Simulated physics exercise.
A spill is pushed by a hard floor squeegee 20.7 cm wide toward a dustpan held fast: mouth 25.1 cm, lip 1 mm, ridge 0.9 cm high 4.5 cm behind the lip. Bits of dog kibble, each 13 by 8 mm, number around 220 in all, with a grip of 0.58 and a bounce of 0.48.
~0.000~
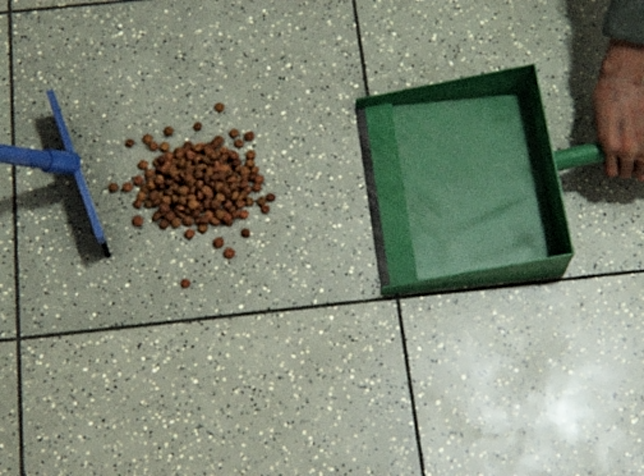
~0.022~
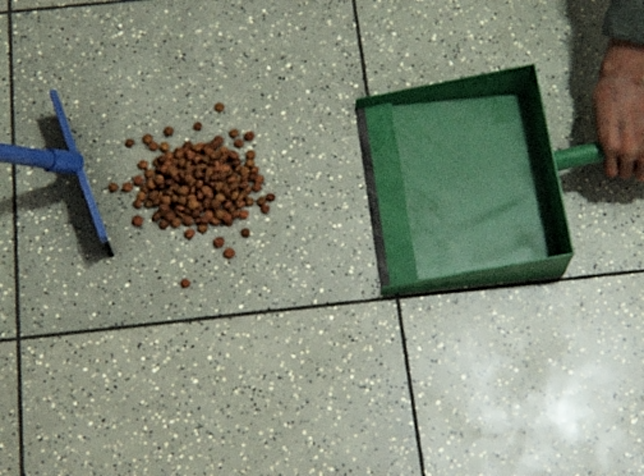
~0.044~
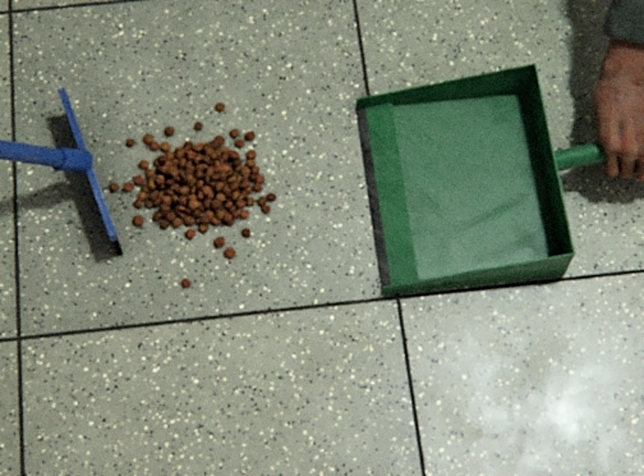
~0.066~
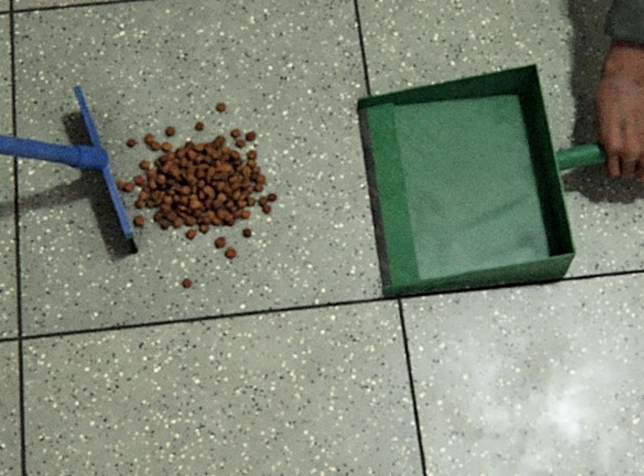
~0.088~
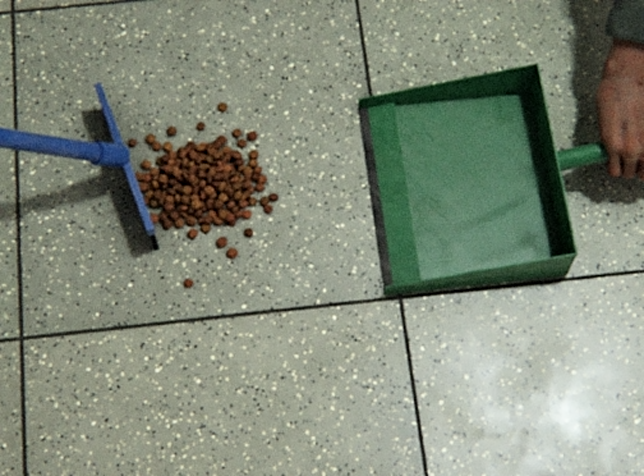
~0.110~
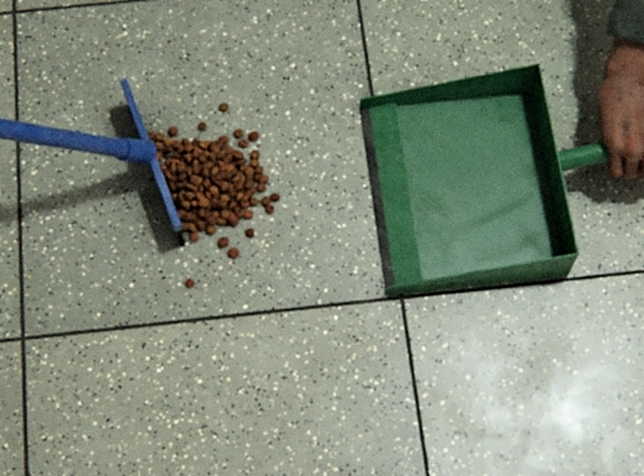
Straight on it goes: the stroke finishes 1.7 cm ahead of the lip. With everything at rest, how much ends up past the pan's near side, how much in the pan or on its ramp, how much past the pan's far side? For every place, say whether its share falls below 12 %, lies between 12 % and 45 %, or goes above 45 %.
At the end, past the pan's near side: A scattering lands there; in the pan or on its ramp: A big portion lands there; past the pan's far side: A modest portion lands there.
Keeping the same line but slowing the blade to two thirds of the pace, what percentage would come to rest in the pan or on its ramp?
Some 40 %.
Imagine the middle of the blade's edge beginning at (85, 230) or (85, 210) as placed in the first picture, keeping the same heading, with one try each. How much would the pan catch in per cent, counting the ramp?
I'd put it near 60 per cent for the first and near 60 per cent for the second.
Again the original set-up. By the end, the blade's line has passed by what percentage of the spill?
Some 5 percent, give or take.
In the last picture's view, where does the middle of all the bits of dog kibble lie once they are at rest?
Close to pixel (415, 132).
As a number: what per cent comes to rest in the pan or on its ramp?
60 %.
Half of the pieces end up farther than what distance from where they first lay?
The figure is about 28 cm.
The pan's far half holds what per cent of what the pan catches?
Something like 80 in a hundred.
Then, at 0.20 s, middle of the blade 13 cm from the lip; 0 % over the lip, far side 10 %, near side 0 %.
Then, at 0.26 s, middle of the blade 6 cm from the lip; 0 % over the lip, far side 20 %, near side 0 %.
After 0.47 s, middle of the blade 4 cm from the lip; 60 % over the lip, far side 25 %, near side 0 %.
At rest (1.1 s), near side 0 %, pan 60 %, far side 25 %, in front of the lip or behind the blade 10 %.
